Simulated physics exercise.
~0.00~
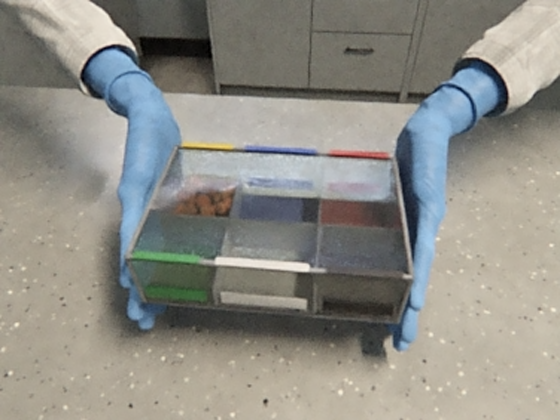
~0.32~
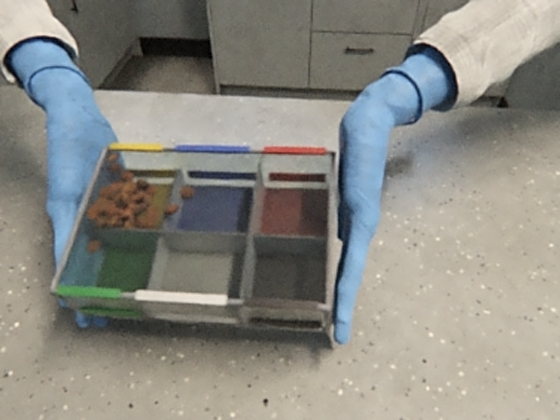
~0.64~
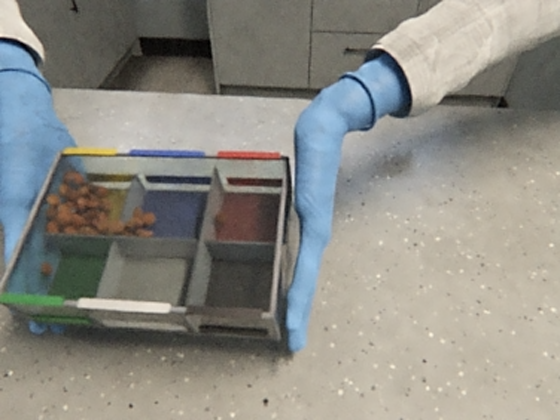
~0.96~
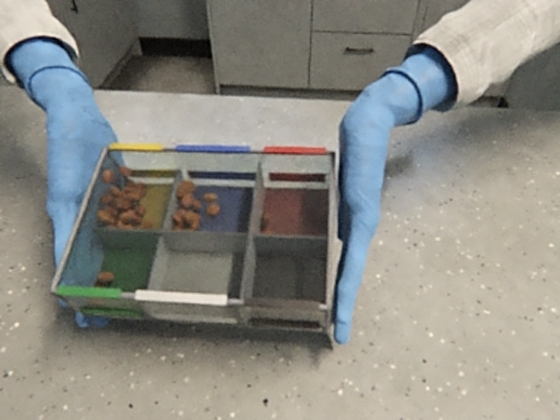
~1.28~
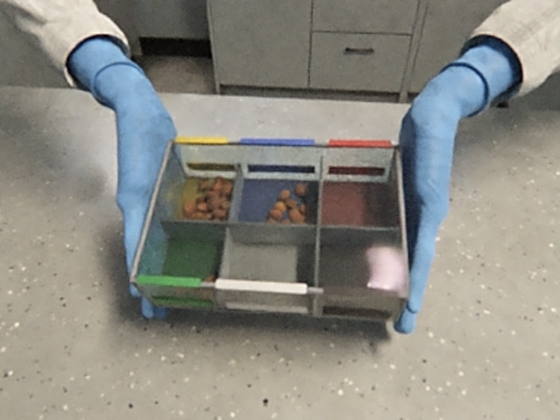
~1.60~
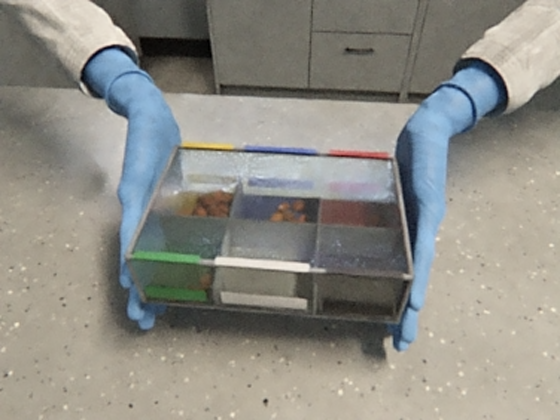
At first, two blue-gloved hands hold a clear-lidded, divided box above a speckled counter, with small brown pieces gathered in the yellow-marked compartment at the back left. The hands move the box to the left and tilt it, and the pieces spread about that corner. Farther left, some reach the edge of the blue-marked section. As the box comes back to the right, more pieces collect in the blue section, while a few show near the green one. Finally it returns level to its starting place, with most pieces under yellow and a smaller group under blue.
